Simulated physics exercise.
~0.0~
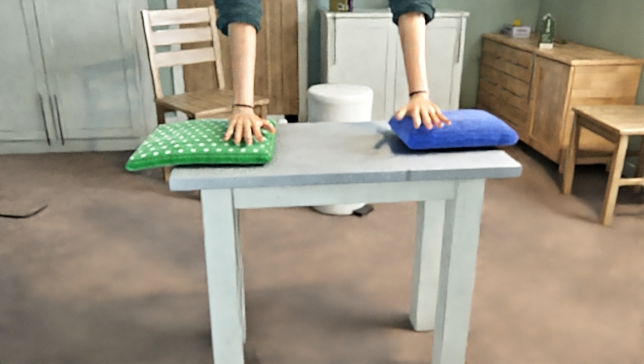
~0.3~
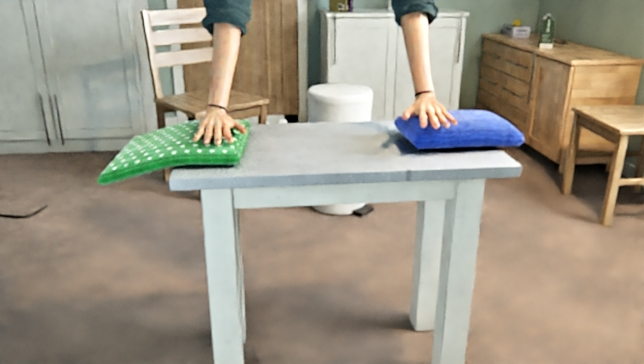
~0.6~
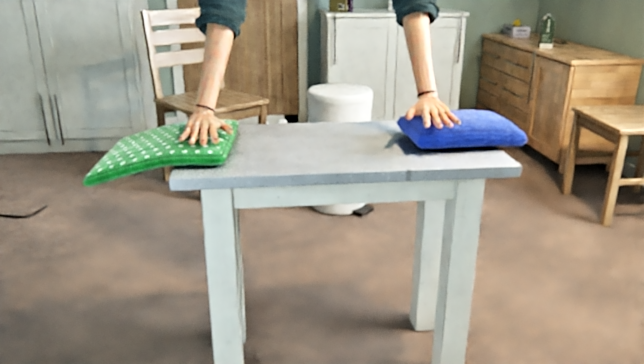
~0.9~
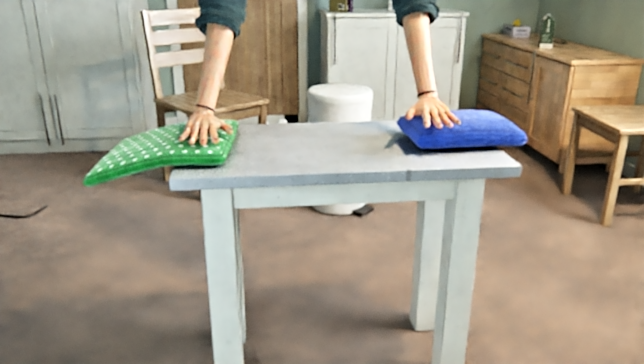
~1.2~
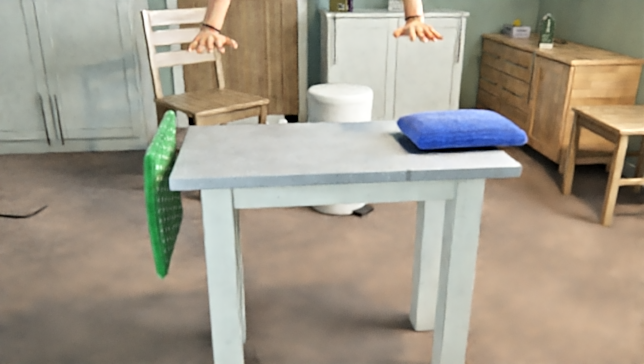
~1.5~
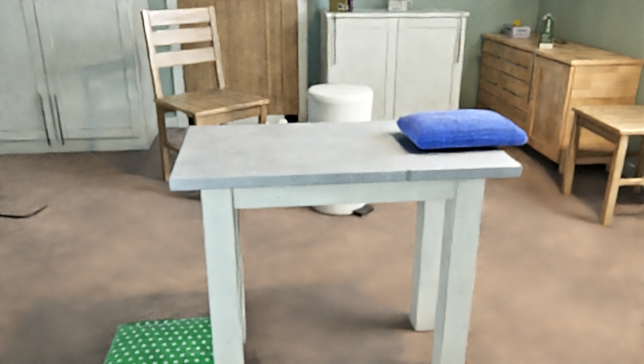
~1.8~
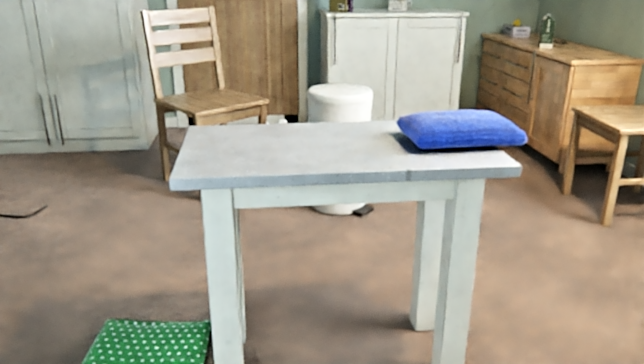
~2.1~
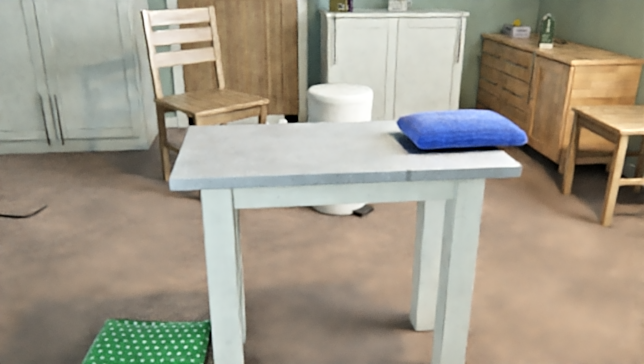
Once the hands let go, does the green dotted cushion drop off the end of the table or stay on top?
The green dotted cushion drops off the left end and ends up on the floor, while the blue one stays on the table.
